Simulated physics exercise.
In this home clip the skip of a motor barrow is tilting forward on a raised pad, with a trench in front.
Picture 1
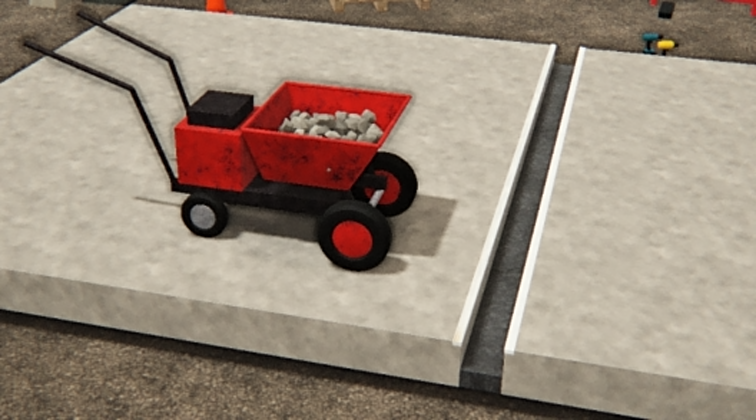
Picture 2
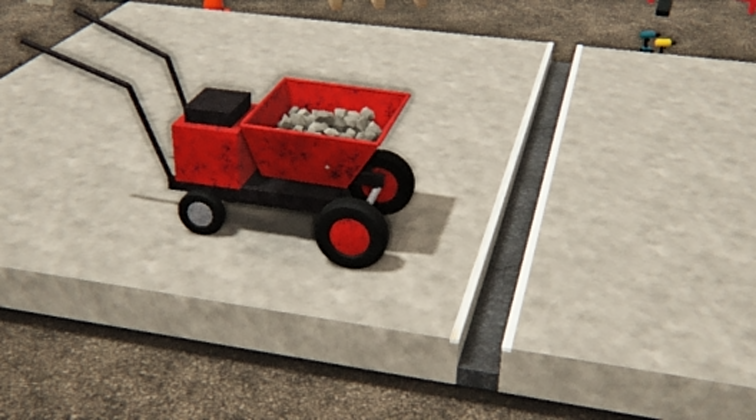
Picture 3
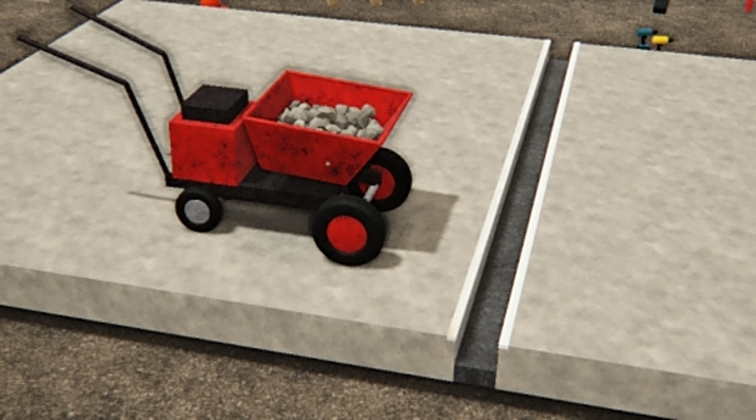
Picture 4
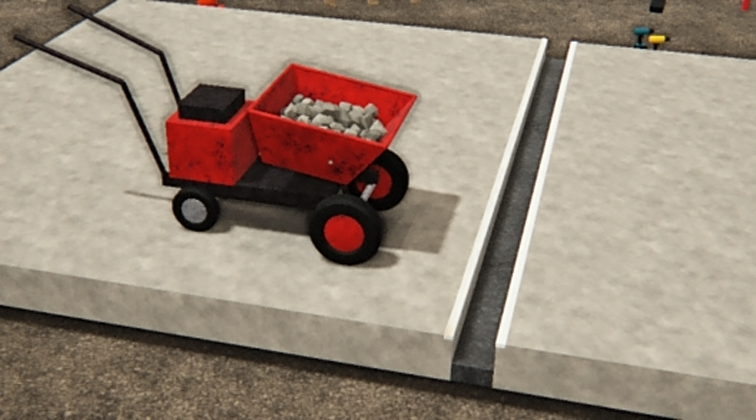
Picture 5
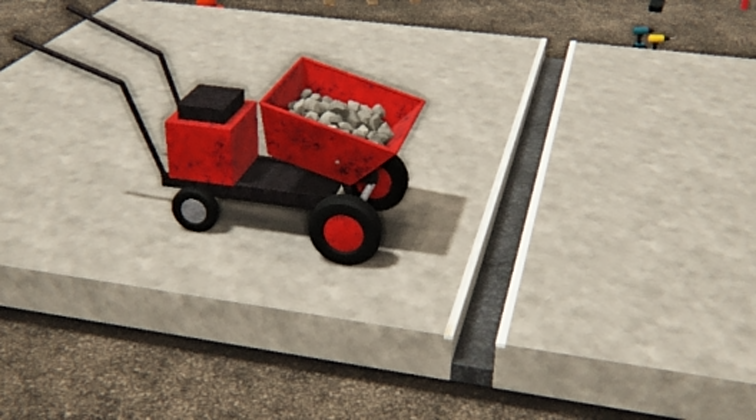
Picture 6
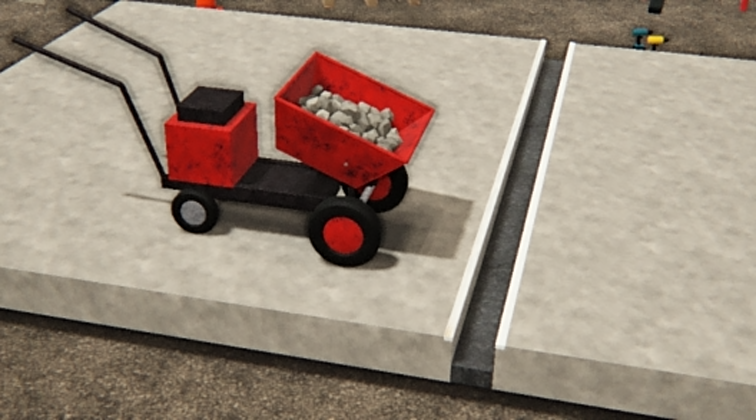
Red skip of a motor barrow tilting forward with its load of broken stones on a raised pad beside a narrow trench.
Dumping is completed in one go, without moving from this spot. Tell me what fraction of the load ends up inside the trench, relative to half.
The load ends chiefly in the trench.
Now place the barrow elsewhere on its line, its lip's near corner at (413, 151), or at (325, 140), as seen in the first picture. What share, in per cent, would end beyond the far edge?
You'd get around 40 in a hundred, then 0 in a hundred.
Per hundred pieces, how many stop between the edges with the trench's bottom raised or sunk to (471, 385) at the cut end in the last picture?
Estimated share: Approx. 90 %.
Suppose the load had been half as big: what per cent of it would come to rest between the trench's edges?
I'd guess near 90 per cent.
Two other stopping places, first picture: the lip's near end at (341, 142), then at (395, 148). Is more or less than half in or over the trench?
A minority / the bulk.
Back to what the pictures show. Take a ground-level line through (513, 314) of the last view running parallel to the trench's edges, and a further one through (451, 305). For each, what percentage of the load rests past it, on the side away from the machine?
0 and 90 in a hundred.
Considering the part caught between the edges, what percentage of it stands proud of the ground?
Close to 20 percent.
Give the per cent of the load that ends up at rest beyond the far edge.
I'd say around 5 per cent of the load.
Soon, skip tipped steeply; all in the skip.
A while on, skip tipped right over; most in the skip; a small part short of the trench; a small part in or heaped over the trench; a stray few beyond it; a stray few falling.
Towards the end, skip tipped right over; a small part in the skip; about a quarter short of the trench; about two thirds in or heaped over the trench; a stray few beyond it.
Finally, skip tipped right over; a stray few in the skip; about a quarter short of the trench; most in or heaped over the trench; a stray few beyond it.
